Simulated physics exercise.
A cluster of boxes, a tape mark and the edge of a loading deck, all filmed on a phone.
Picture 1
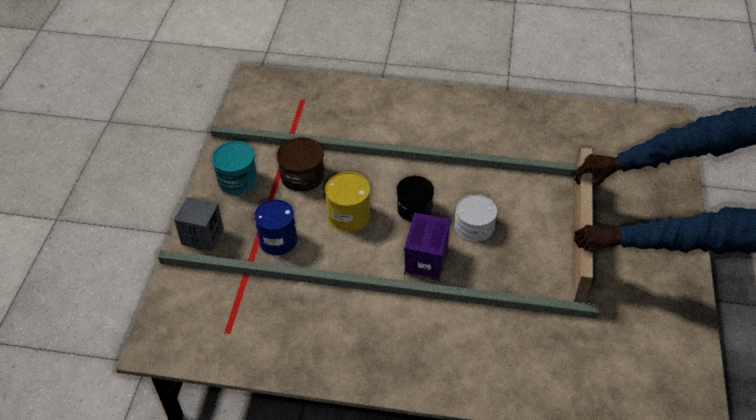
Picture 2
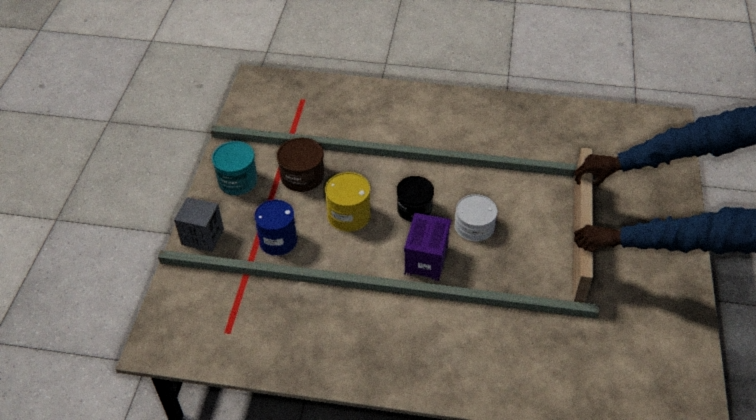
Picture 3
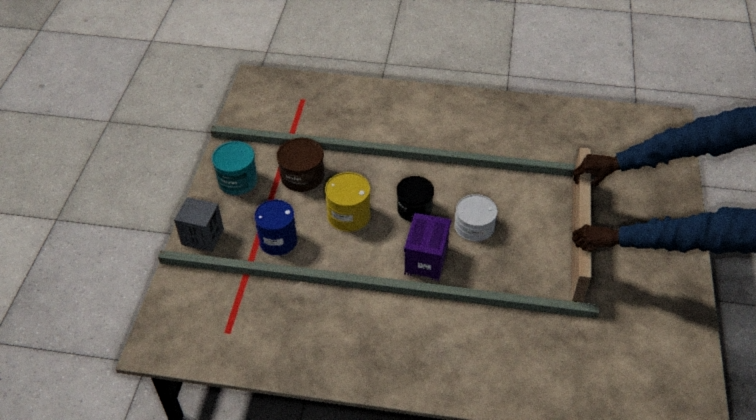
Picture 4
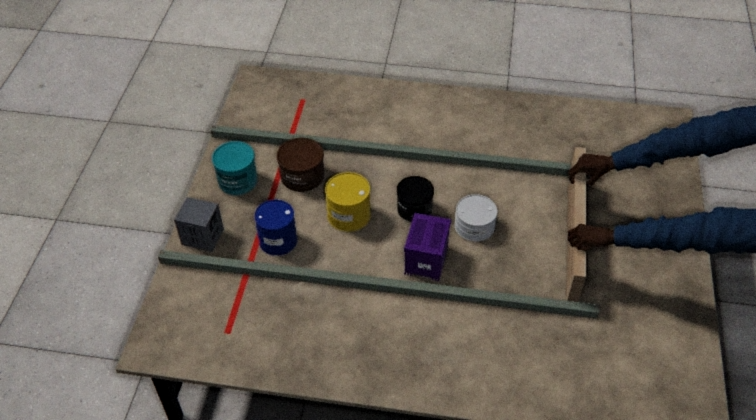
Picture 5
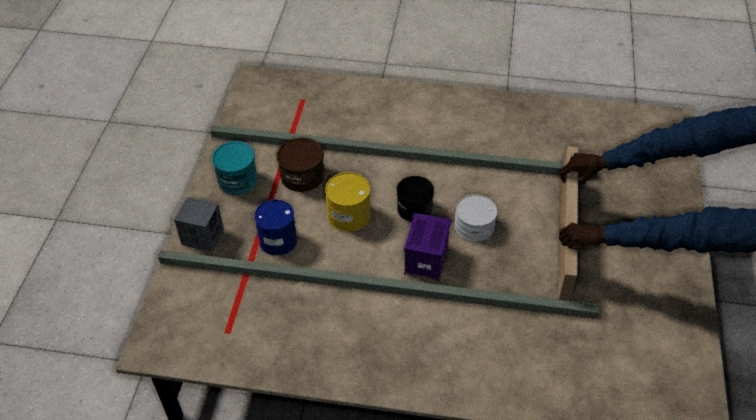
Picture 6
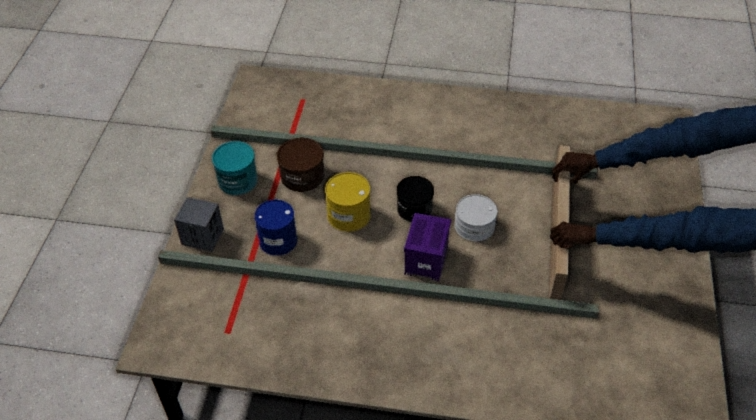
A wooden plank held by two hands at the right rests still at first, then slides slowly a short way left between two green rails. The turquoise, brown, blue, yellow, black and white containers, grey crate and purple box stay in place around the red line, with a gap still separating them from the plank.
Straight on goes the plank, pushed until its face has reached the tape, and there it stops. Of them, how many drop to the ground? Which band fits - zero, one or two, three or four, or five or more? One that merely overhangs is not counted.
In the end, the drop-off count sits at one or a two.
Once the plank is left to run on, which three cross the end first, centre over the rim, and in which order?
Sequence: The grey crate, the turquoise pail, the brown pail.
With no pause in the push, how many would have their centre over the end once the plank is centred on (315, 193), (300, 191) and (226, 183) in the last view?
Counts per position: 0 / 0 / 5.
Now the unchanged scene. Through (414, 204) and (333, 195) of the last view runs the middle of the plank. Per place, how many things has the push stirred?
At first I count 4, and then 6.
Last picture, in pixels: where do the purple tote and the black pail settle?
Result: One about (237, 226), other about (263, 157).
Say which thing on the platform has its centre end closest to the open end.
Answer: The turquoise pail.
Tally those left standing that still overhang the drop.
1 overhanging.
Soon after, none off yet; grey crate at rest near (200, 225); turquoise pail at rest near (236, 169); blue canister at rest near (276, 228).
By the end, the number that fall off is one or two; fallen, grey crate.
